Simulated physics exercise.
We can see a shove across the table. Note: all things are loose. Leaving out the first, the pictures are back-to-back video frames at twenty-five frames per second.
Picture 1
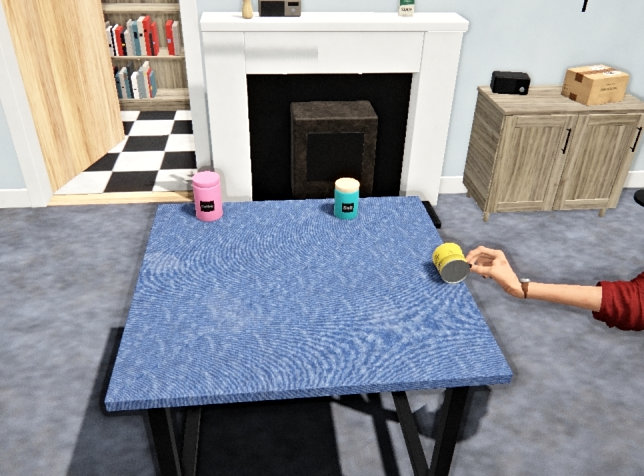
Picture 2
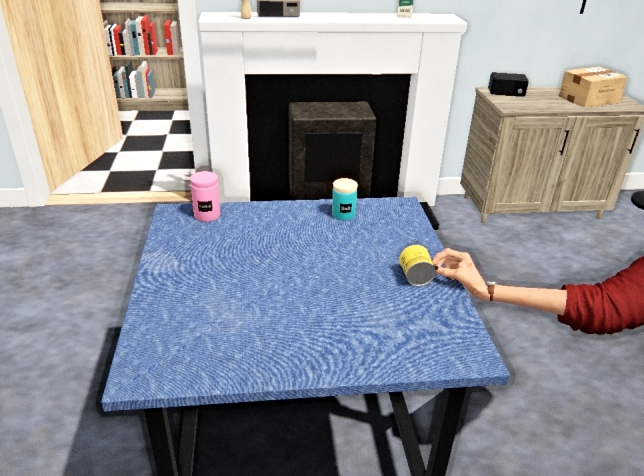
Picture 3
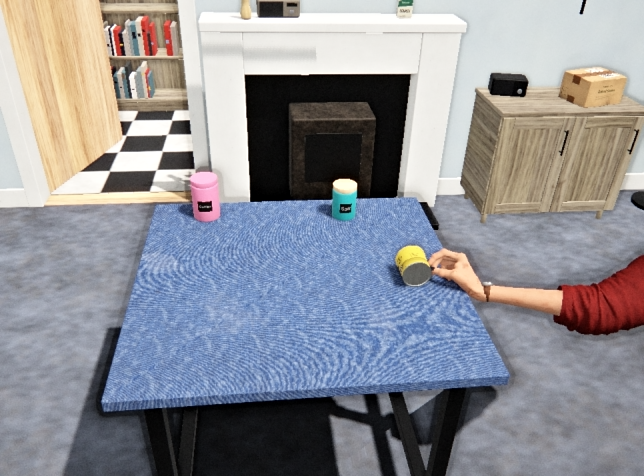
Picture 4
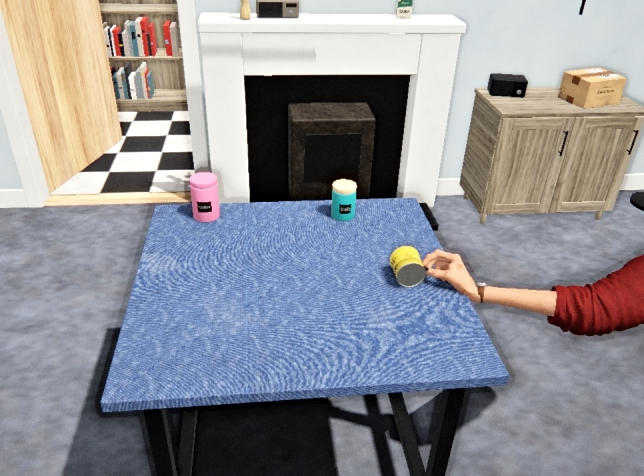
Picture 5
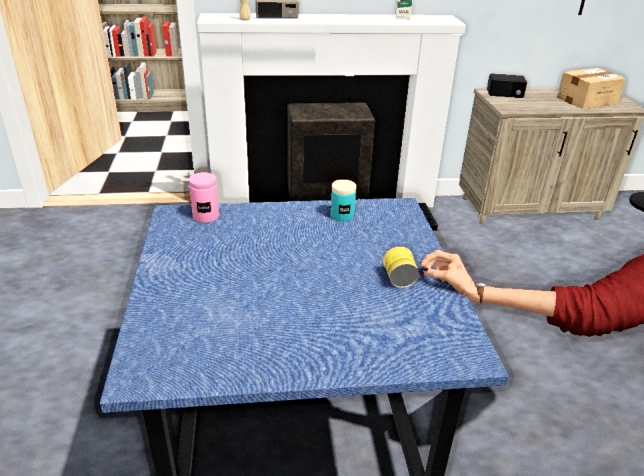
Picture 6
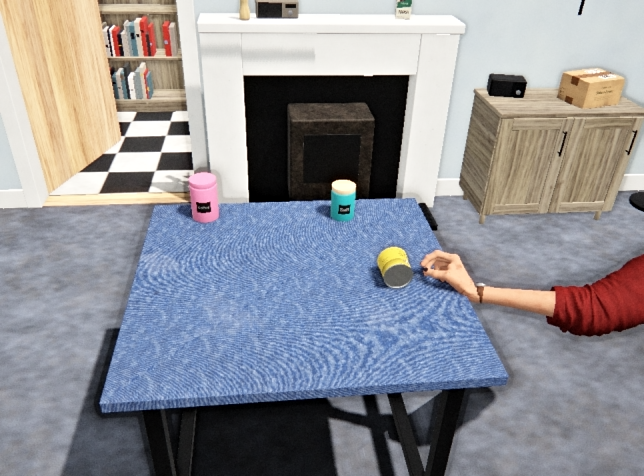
A hand pushing a tilted yellow tin leftward across a blue table, the tin then moving slightly away from the fingers.
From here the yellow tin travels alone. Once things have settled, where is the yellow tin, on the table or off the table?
It winds up on the table.
Then, 0.10 s past the last view, yellow tin displaced about its own width near (381, 269).
Then, 0.30 s past the last view, yellow tin displaced well along near (357, 270).
Then, 0.60 s past the last view, yellow tin displaced well along near (329, 271).
Then, 0.90 s past the last view, yellow tin displaced well along near (312, 272).
Finally, moved from the start, yellow tin. Final places as the last picture's camera would see them, yellow tin near (305, 272).
